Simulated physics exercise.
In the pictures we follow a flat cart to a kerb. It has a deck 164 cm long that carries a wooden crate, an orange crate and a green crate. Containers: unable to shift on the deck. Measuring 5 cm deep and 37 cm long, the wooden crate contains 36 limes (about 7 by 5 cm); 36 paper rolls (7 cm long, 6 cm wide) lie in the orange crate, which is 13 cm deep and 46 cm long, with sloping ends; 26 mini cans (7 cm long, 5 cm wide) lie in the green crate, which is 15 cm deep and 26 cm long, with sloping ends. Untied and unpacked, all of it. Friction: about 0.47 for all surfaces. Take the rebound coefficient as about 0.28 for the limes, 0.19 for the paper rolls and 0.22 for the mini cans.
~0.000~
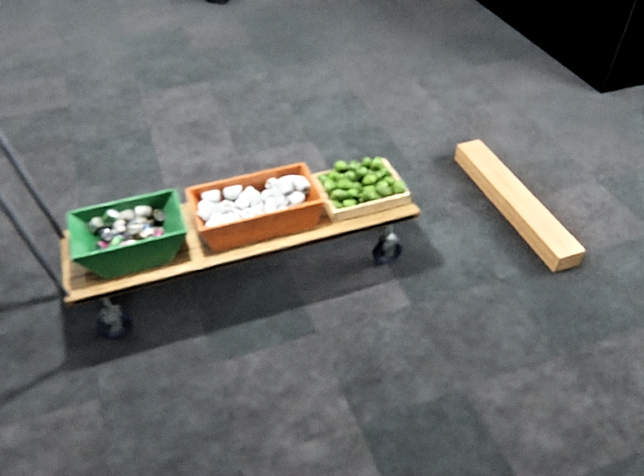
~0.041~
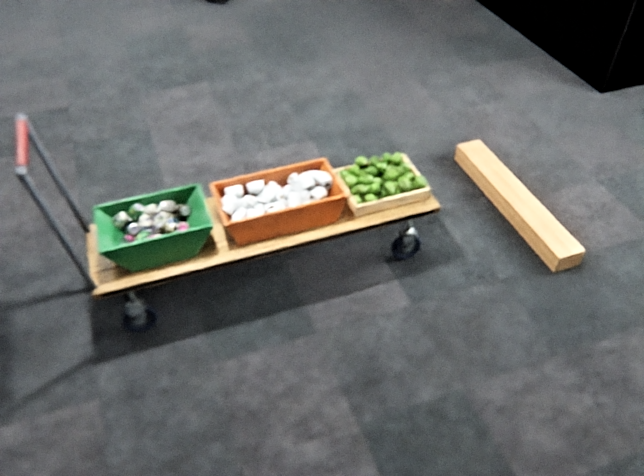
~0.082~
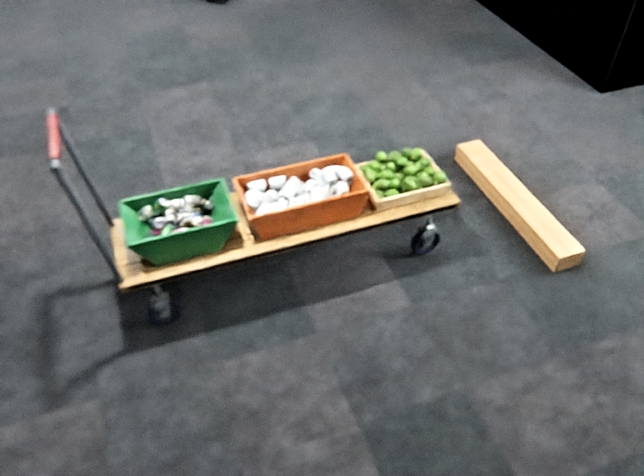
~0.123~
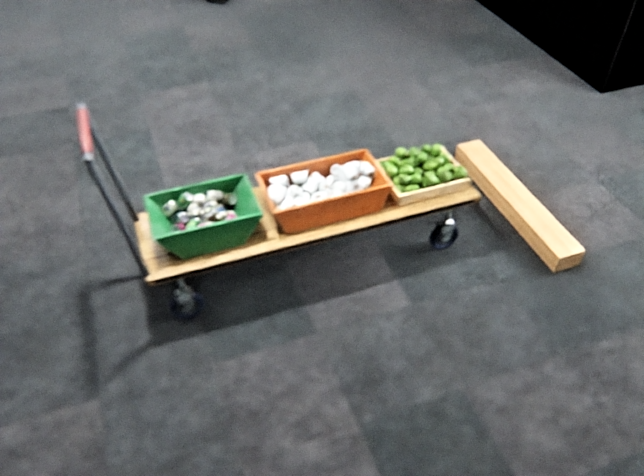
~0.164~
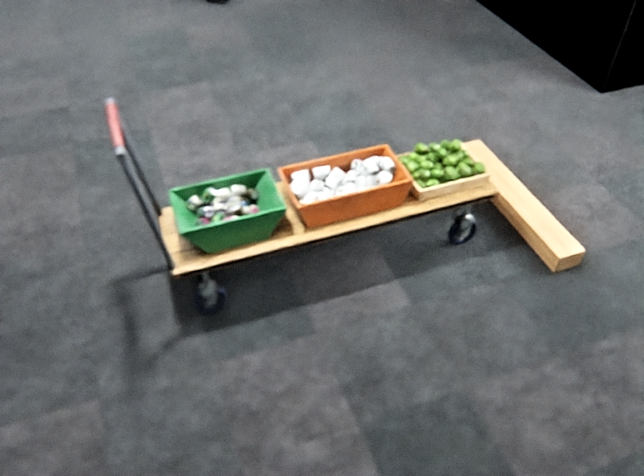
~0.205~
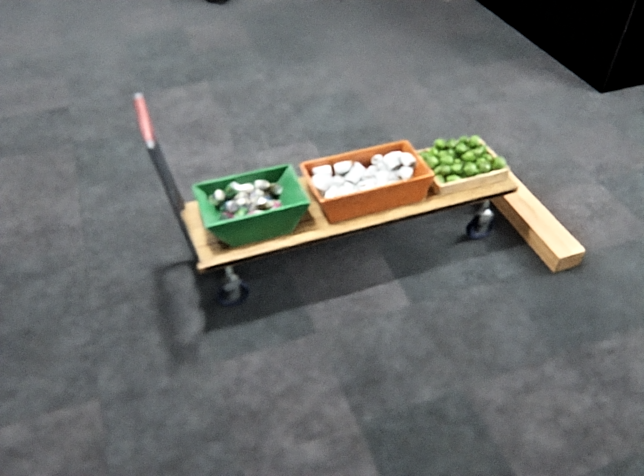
In the video, a flat wooden cart with a red-gripped handle carries a green crate of small cans, an orange crate of white rolls and a wooden crate of limes, rolling steadily rightward, closer to a wooden beam.
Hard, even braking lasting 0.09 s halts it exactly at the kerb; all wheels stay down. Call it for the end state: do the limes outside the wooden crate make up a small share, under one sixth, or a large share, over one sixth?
A large share, over one sixth.
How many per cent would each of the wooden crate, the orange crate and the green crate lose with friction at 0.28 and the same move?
Wooden crate 20%, orange crate 10%, green crate 10%.
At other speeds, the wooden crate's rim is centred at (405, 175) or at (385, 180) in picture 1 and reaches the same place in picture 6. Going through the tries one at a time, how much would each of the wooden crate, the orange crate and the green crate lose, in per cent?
Wooden crate 20 and 30, orange crate 0 and 0, green crate 0 and 0 per cent.
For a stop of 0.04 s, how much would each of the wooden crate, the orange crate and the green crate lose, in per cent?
With that change, wooden crate 30 per cent, orange crate 10 per cent, green crate 20 per cent.
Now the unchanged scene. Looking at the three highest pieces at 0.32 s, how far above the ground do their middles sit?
On average they sit about 54 cm high.
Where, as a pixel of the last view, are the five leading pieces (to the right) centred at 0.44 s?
Somewhere near pixel (545, 140).
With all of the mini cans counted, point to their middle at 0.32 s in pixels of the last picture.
(291, 194).
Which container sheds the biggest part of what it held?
Answer: The wooden crate.
After 0.22 s, braking starts.
After 0.32 s, the wooden crate is down by 2 of 36, the orange crate has all 36 and the green crate has all 26.
After 0.44 s, the wooden crate is down by 9 of 36, the orange crate has all 36 and the green crate is down by 1 of 26.
After 0.67 s, the wooden crate is down by 12 of 36, the orange crate has all 36 and the green crate is down by 2 of 26.
Outcome (at 1.17 s), the wooden crate is down by 12 of 36, the orange crate has all 36 and the green crate is down by 2 of 26. Asked share, 12 of 36, 33 per cent.
